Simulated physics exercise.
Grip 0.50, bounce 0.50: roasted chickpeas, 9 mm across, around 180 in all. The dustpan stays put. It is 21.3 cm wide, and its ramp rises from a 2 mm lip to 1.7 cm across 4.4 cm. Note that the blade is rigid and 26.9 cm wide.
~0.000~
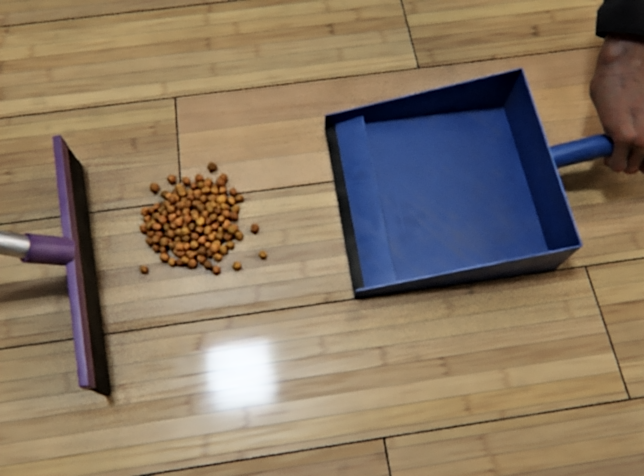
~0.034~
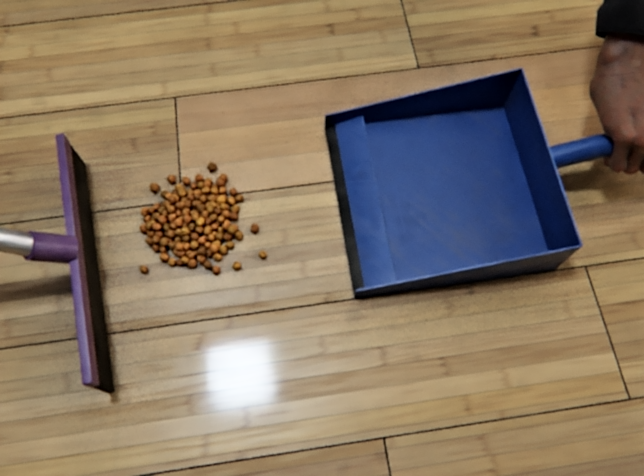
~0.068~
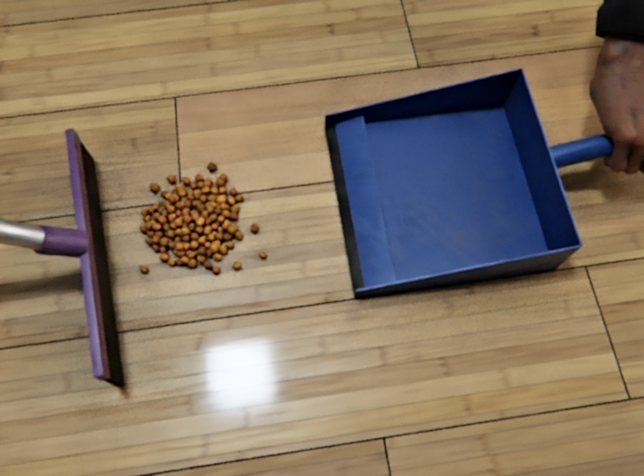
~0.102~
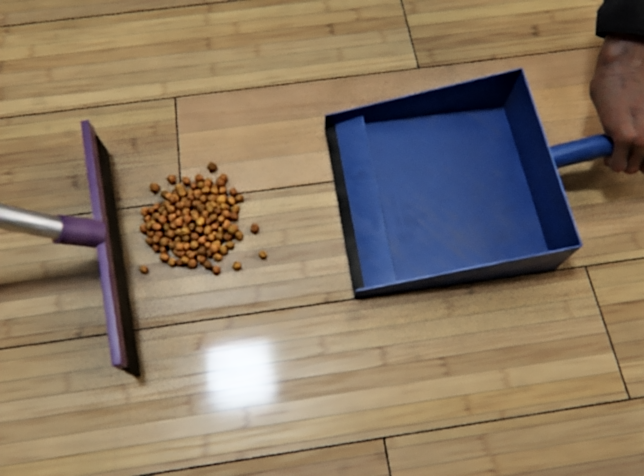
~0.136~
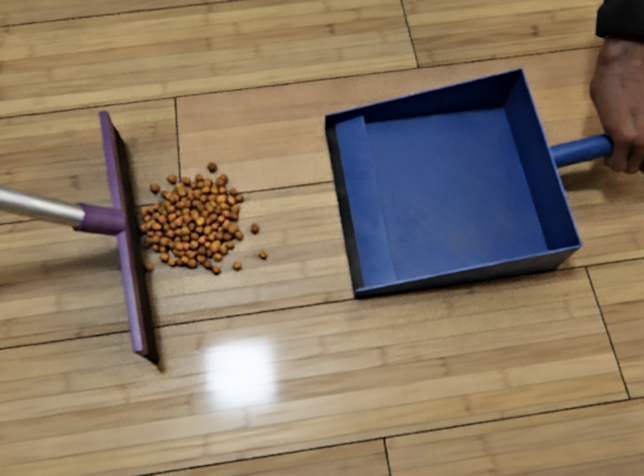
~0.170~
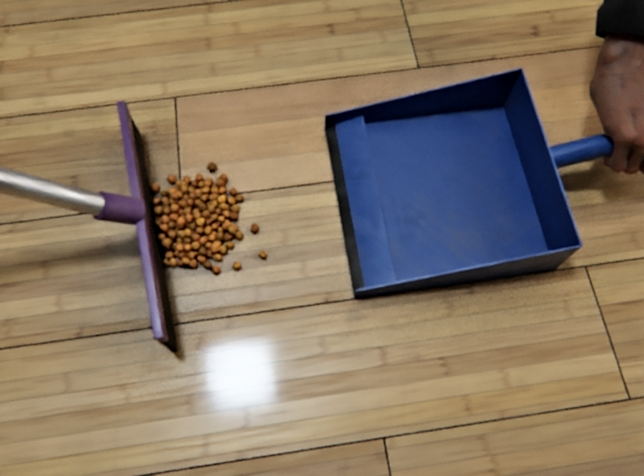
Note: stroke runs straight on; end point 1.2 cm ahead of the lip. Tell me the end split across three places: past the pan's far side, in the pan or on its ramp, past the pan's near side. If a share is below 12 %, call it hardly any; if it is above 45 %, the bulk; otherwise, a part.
Far side: A part. Pan: A part. Near side: Hardly any.
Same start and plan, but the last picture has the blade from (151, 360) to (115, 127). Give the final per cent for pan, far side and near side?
Pan 35 % / far 10 % / near 0 %.
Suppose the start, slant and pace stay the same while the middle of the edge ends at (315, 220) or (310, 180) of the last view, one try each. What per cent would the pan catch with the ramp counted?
I'd expect about 35 percent, then about 35 percent.
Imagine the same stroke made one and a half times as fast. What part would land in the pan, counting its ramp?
I'd put it at roughly 40 per cent.
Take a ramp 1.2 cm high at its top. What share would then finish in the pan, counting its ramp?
40 %.
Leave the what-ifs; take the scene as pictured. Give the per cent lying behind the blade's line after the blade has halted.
About 0 per cent.
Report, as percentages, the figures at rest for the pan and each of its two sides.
The far side gets 25, the pan 35 and the near side 0.
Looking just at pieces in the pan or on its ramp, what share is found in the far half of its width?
Estimate: Close to 80 %.
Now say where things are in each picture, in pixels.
The first frame shows blade from (88, 384) to (61, 144), moved 0.0 cm, 0 of the pieces shifted so far; middle of the pieces at (190, 220); pan at (451, 193).
The second frame shows blade from (92, 381) to (64, 143), moved 0.4 cm, 0 of the pieces shifted so far; middle of the pieces at (190, 220).
The third frame shows blade from (103, 375) to (74, 138), moved 1.5 cm, 0 of the pieces shifted so far; middle of the pieces at (190, 220).
The fourth frame shows blade from (120, 363) to (89, 129), moved 3.3 cm, 0 of the pieces shifted so far; middle of the pieces at (190, 220).
The fifth frame shows blade from (141, 350) to (107, 120), moved 5.4 cm, 1 of the pieces shifted so far; middle of the pieces at (190, 220).
The sixth frame shows blade from (161, 337) to (124, 110), moved 7.6 cm, 51 of the pieces shifted so far; middle of the pieces at (193, 220); pan at (451, 193). Its pace works out near 0.63 m/s, heading 26 degrees away from the viewer's side.
Then, at 0.33 s, middle of the blade 12 cm from the lip; 0 % over the lip, far side 0 %, near side 0 %.
After 0.44 s, middle of the blade 5 cm from the lip; 0 % over the lip, far side 15 %, near side 0 %.
After 0.69 s, middle of the blade 3 cm from the lip; 35 % over the lip, far side 25 %, near side 0 %.
By 1.0 s all is still; far side 25 %, pan 35 %, near side 0 %, in front of the lip or behind the blade 40 %.
